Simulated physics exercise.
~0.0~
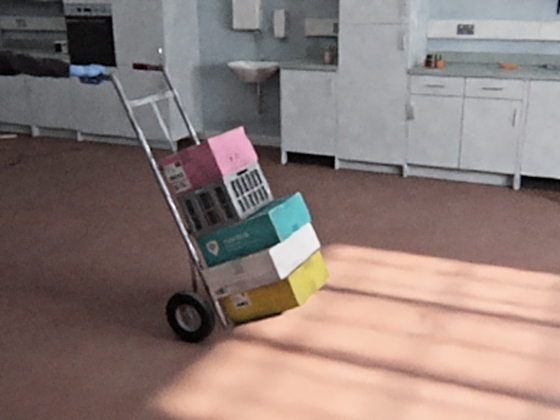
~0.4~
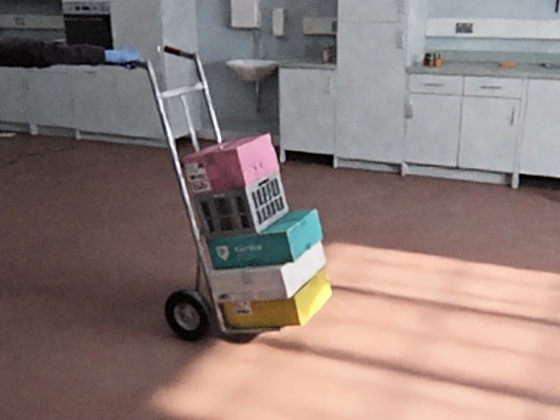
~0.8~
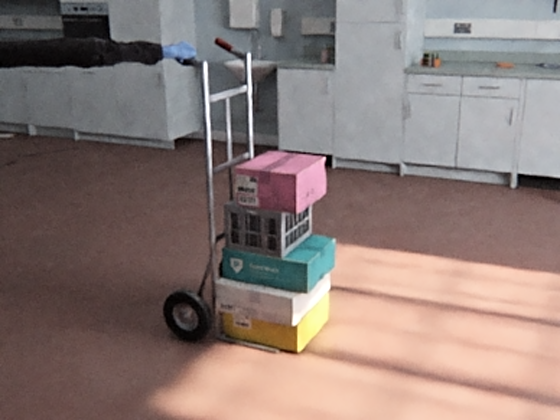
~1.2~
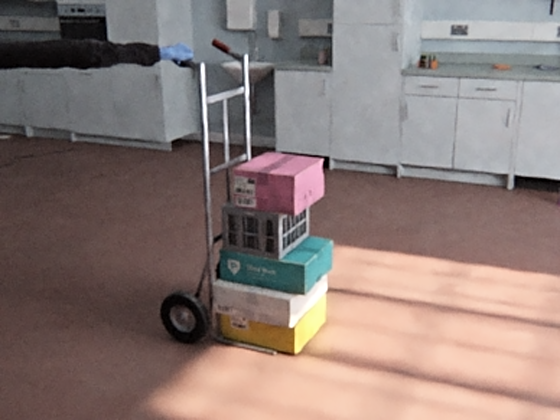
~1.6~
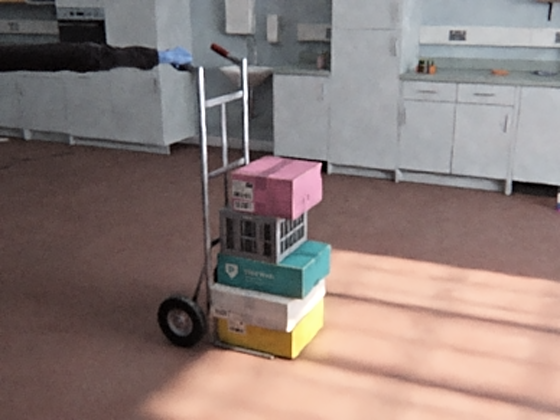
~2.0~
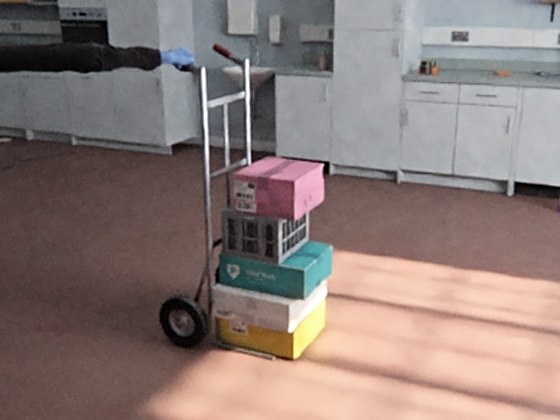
We see a gloved hand tip a tilted hand truck upright, carrying a stack of a yellow parcel, white box, turquoise parcel, grey crate and pink parcel; the truck then stands still with all five items still stacked on it.
